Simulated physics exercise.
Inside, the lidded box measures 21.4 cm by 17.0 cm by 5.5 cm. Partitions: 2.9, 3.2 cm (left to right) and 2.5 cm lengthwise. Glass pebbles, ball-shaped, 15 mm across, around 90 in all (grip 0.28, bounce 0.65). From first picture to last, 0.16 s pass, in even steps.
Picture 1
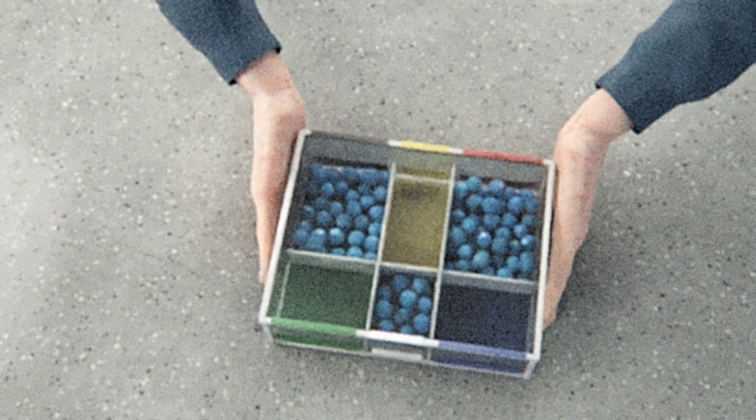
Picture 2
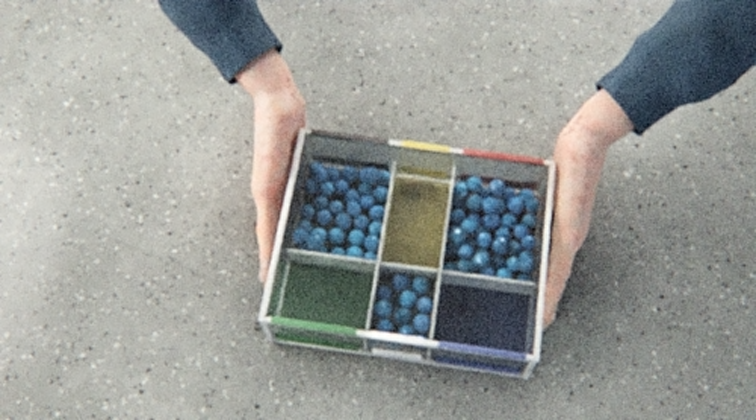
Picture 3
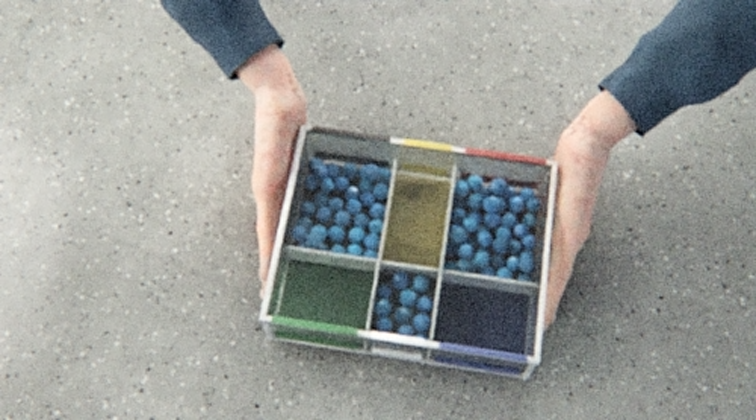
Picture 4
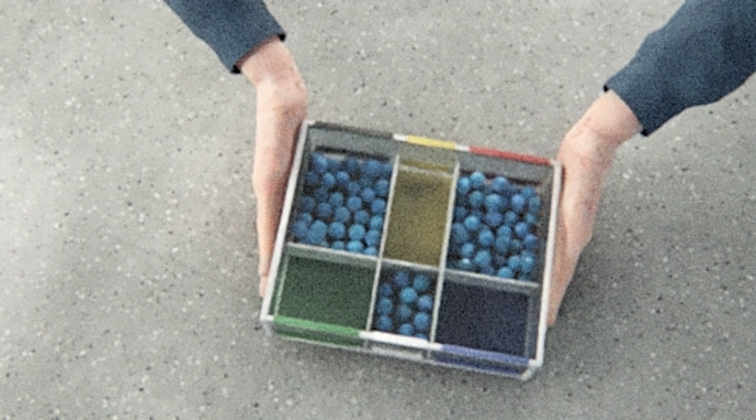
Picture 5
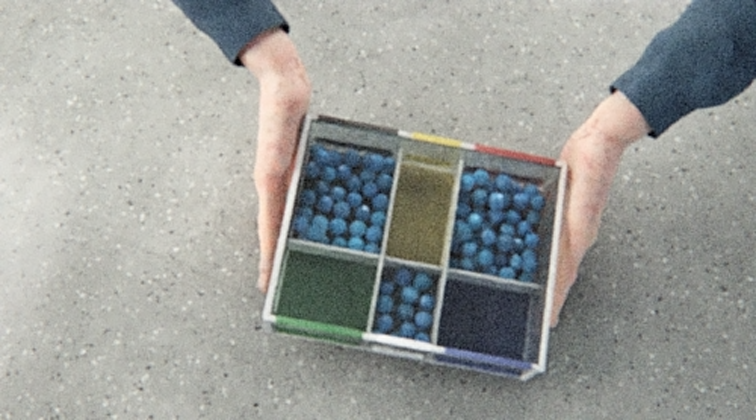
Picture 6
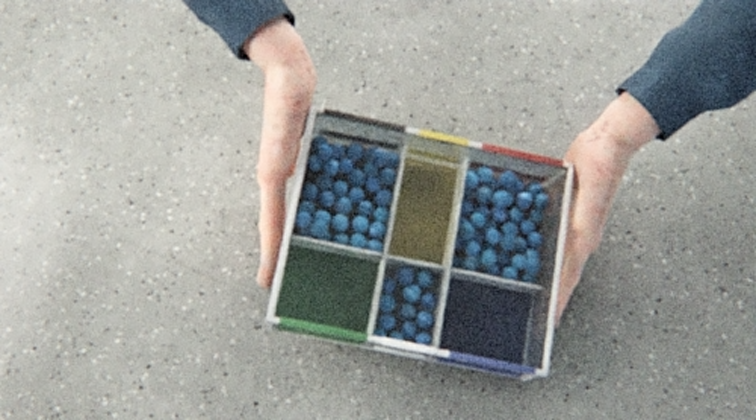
Two hands held a clear divided box with blue beads in three of its compartments, keeping it almost still at first, then tilting it slightly so the right front corner dipped lowest.
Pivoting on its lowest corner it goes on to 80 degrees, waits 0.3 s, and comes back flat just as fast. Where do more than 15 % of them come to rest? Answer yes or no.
Red yes, blue yes, green no, yellow no, white yes, black no.
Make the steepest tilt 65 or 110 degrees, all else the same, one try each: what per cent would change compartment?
Some 20 and 65 per cent.
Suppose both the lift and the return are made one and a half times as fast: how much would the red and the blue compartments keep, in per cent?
In that case red 25; blue 45.
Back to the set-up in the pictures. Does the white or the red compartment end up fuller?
It is the red one.
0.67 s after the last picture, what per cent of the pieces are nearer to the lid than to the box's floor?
Roughly 40 per cent.
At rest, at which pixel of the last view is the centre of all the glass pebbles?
Near (475, 316).
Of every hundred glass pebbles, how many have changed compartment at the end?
Roughly 55 per cent.
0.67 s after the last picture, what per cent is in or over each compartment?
Red 35, blue 20, green 5, yellow 5, white 25, black 10.
Then, 0.67 s after the last picture, tilt 80 degrees; red 35 %, blue 20 %, green 5 %, yellow 5 %, white 25 %, black 10 %.
Then, 1.12 s after the last picture, tilt 44 degrees; red 30 %, blue 40 %, white 20 %, black 5 %.
Then, 1.64 s after the last picture, tilt 0 degrees; red 30 %, blue 45 %, white 20 %, black 5 %.
In the end, red 30 %, blue 45 %, green 0 %, yellow 0 %, white 20 %, black 5 %.
